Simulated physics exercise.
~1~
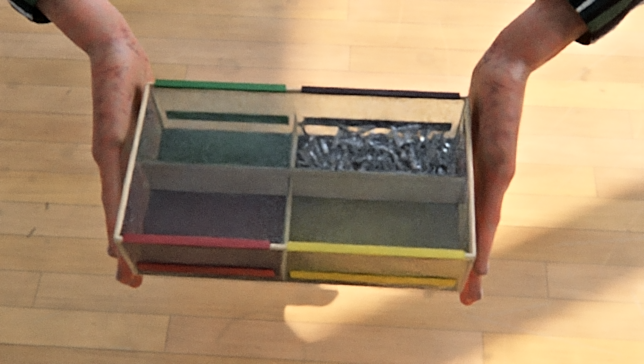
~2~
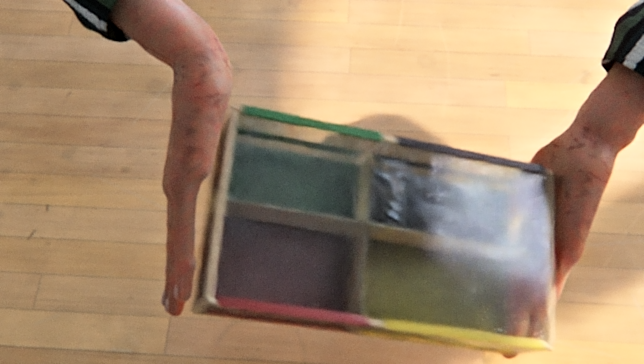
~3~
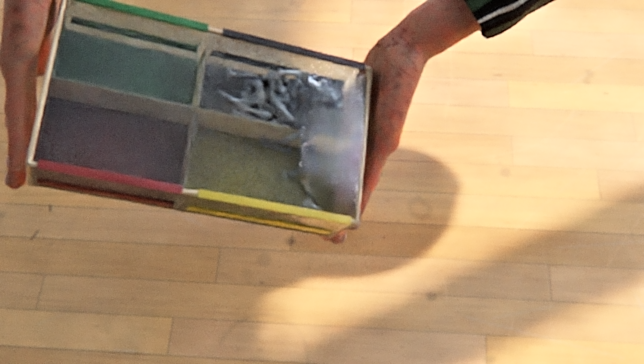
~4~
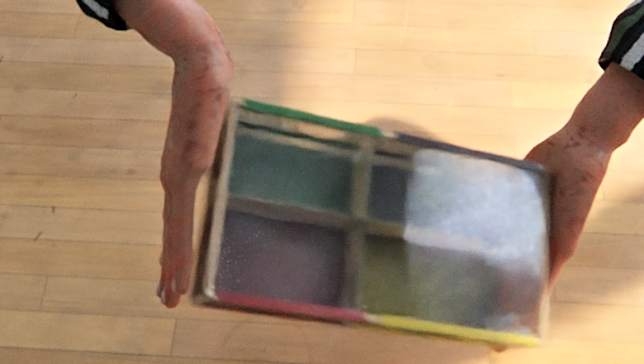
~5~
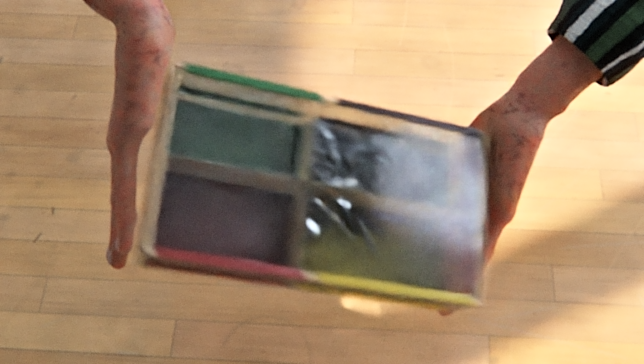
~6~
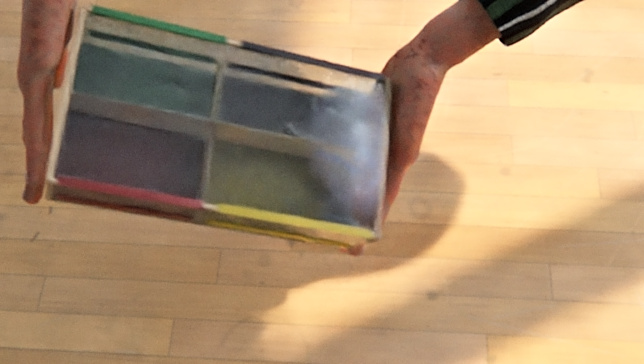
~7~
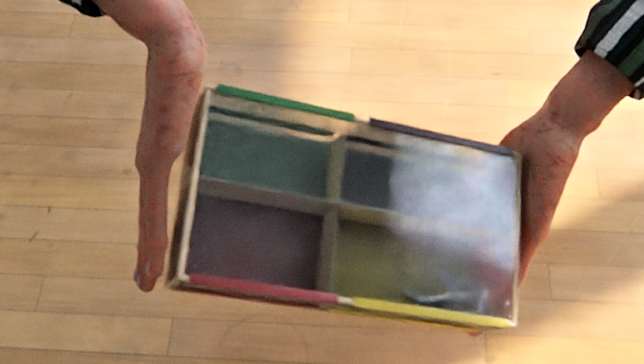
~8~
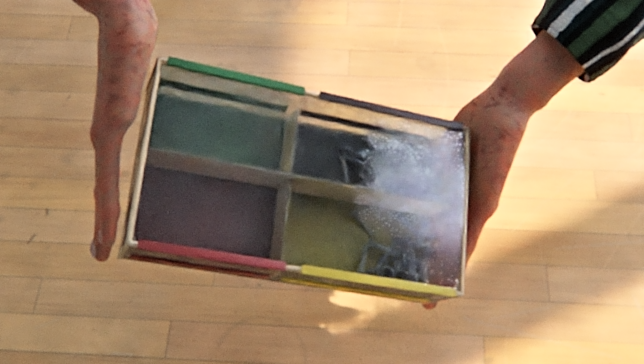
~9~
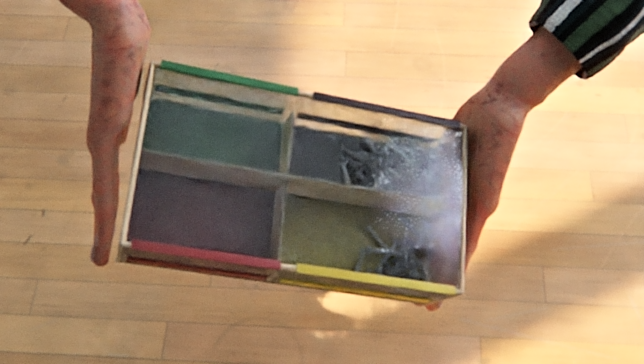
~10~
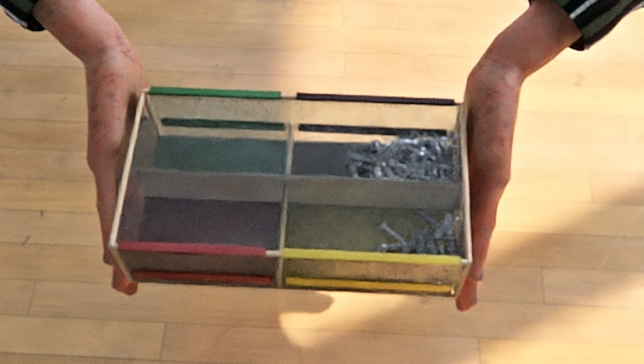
Two hands in dark striped cuffs hold a shallow, clear-lidded box above a sunlit pale wooden floor, seen from above. Its four compartments are edged green at upper left, black at upper right, red at lower left and yellow at lower right, with a heap of silvery screws in the black one. The hands tip the box down to the right and shake it back and forth, and the screws slide and blur towards the right end, some reaching the yellow compartment. The shaking stops with the box still tilted, then the hands level it. Most screws rest in the black compartment, a smaller group in the yellow.
